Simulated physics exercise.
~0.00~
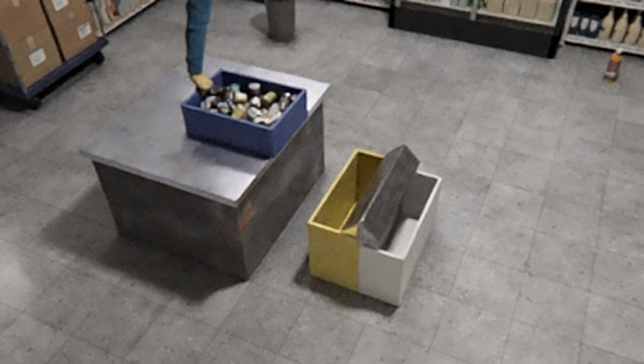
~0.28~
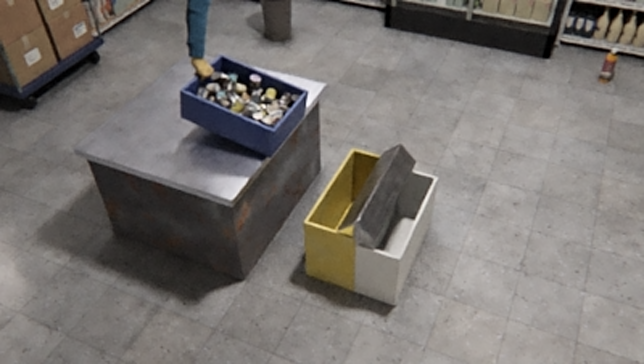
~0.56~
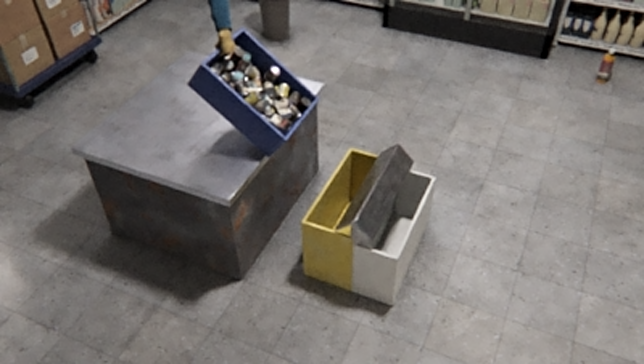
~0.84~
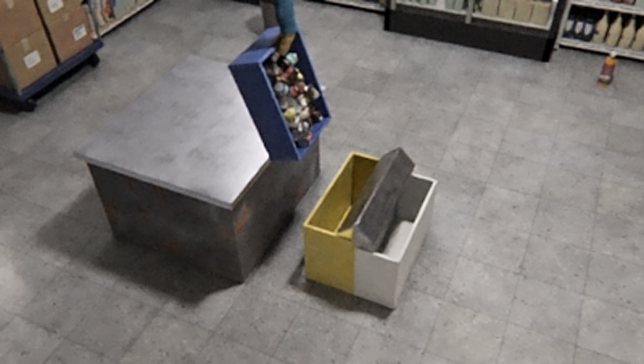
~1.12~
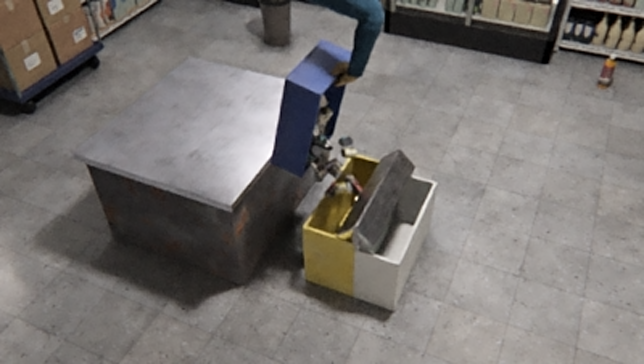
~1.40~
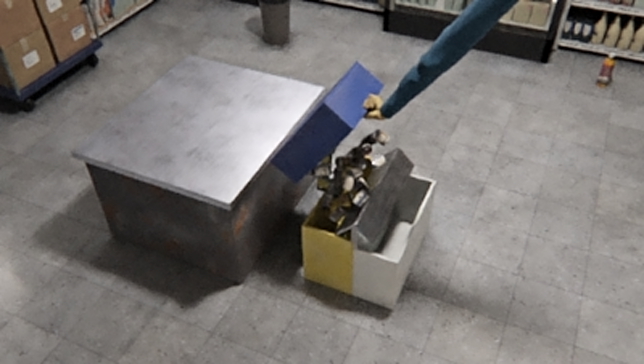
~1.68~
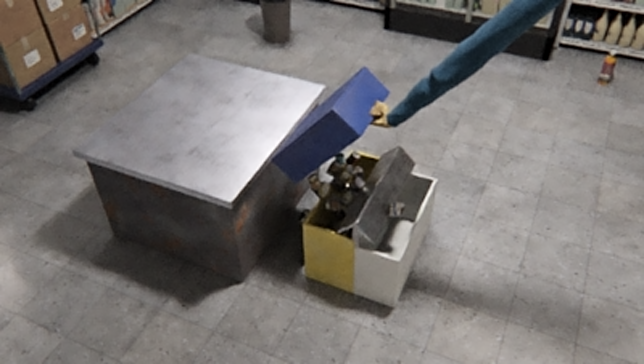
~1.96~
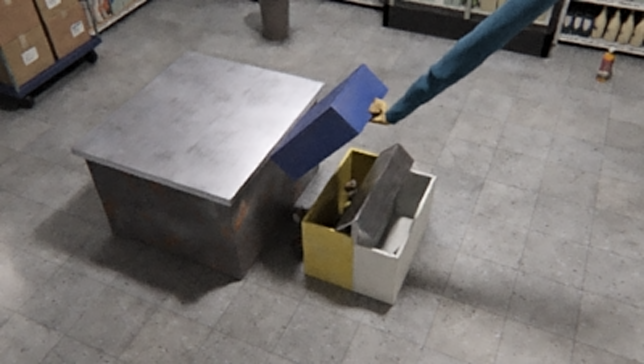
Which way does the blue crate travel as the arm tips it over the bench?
The blue crate moves to the right, ending up tipped over beside the bench above the yellow tote.
